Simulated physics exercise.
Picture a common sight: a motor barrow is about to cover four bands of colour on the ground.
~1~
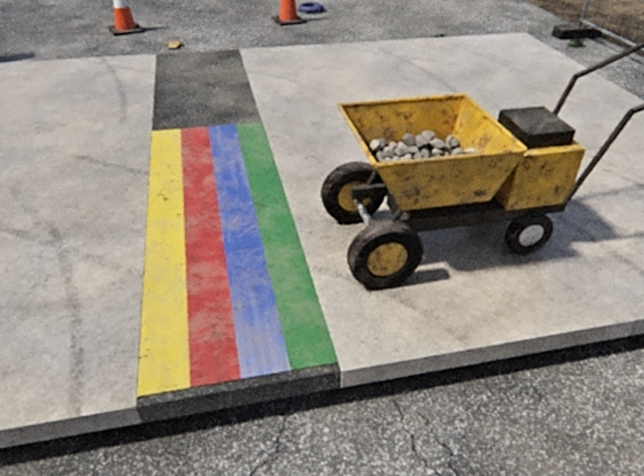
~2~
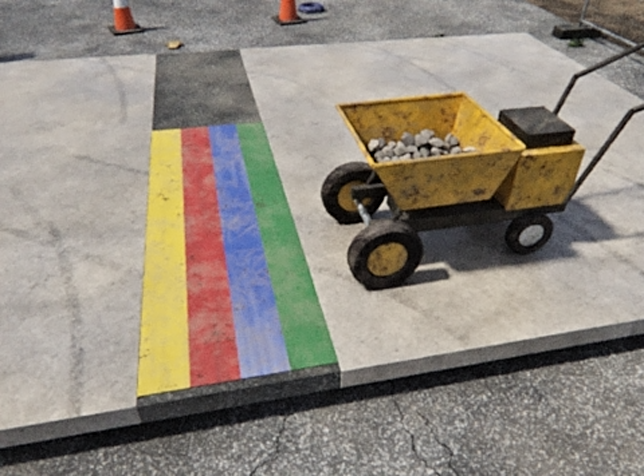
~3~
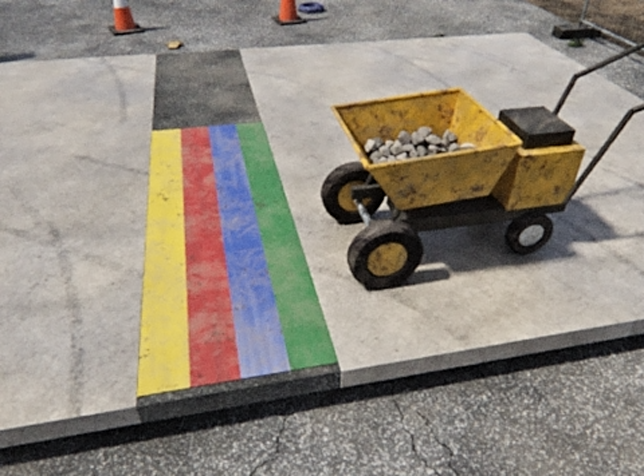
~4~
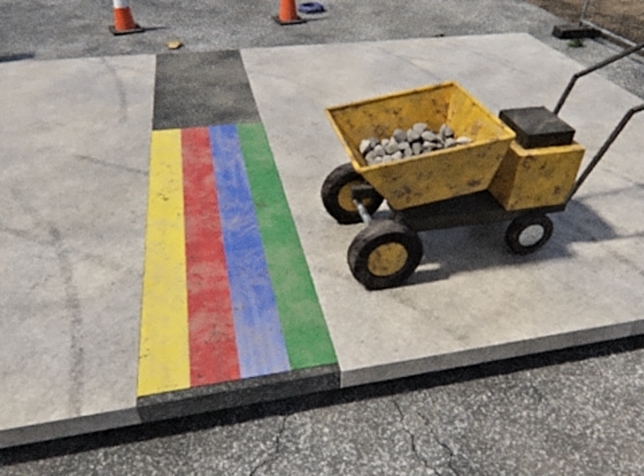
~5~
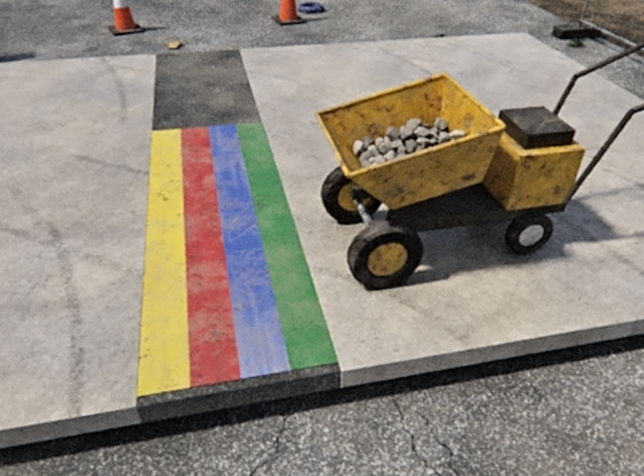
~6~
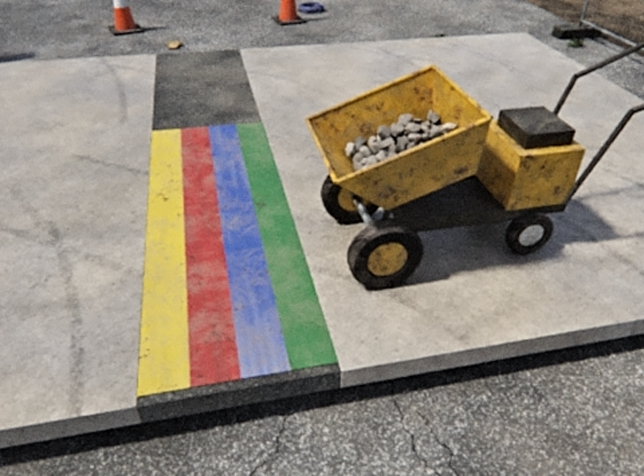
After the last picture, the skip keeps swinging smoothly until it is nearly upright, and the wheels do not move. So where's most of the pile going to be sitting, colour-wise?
Most of it sits on blue.
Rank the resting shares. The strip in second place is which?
The runner-up is the strip in red.
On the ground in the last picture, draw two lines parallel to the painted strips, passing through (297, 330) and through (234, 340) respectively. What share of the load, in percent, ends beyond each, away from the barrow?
I'd say about 90 and about 30 in a hundred.
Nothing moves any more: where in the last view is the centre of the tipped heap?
Close to (240, 264) in the last picture.
Just after the last frame, skip tipped steeply; every one in the skip.
A moment on, skip tipped steeply; almost all in the skip; just a few over the blue strip.
Further on, skip tipped right over; roughly a third in the skip; just a few over the green strip; roughly half over the blue strip; roughly a quarter over the red strip; just a few off the paint.
When it is over, skip tipped right over; just a few in the skip; roughly a quarter over the green strip; roughly half over the blue strip; roughly a quarter over the red strip; just a few over the yellow strip; just a few off the paint.
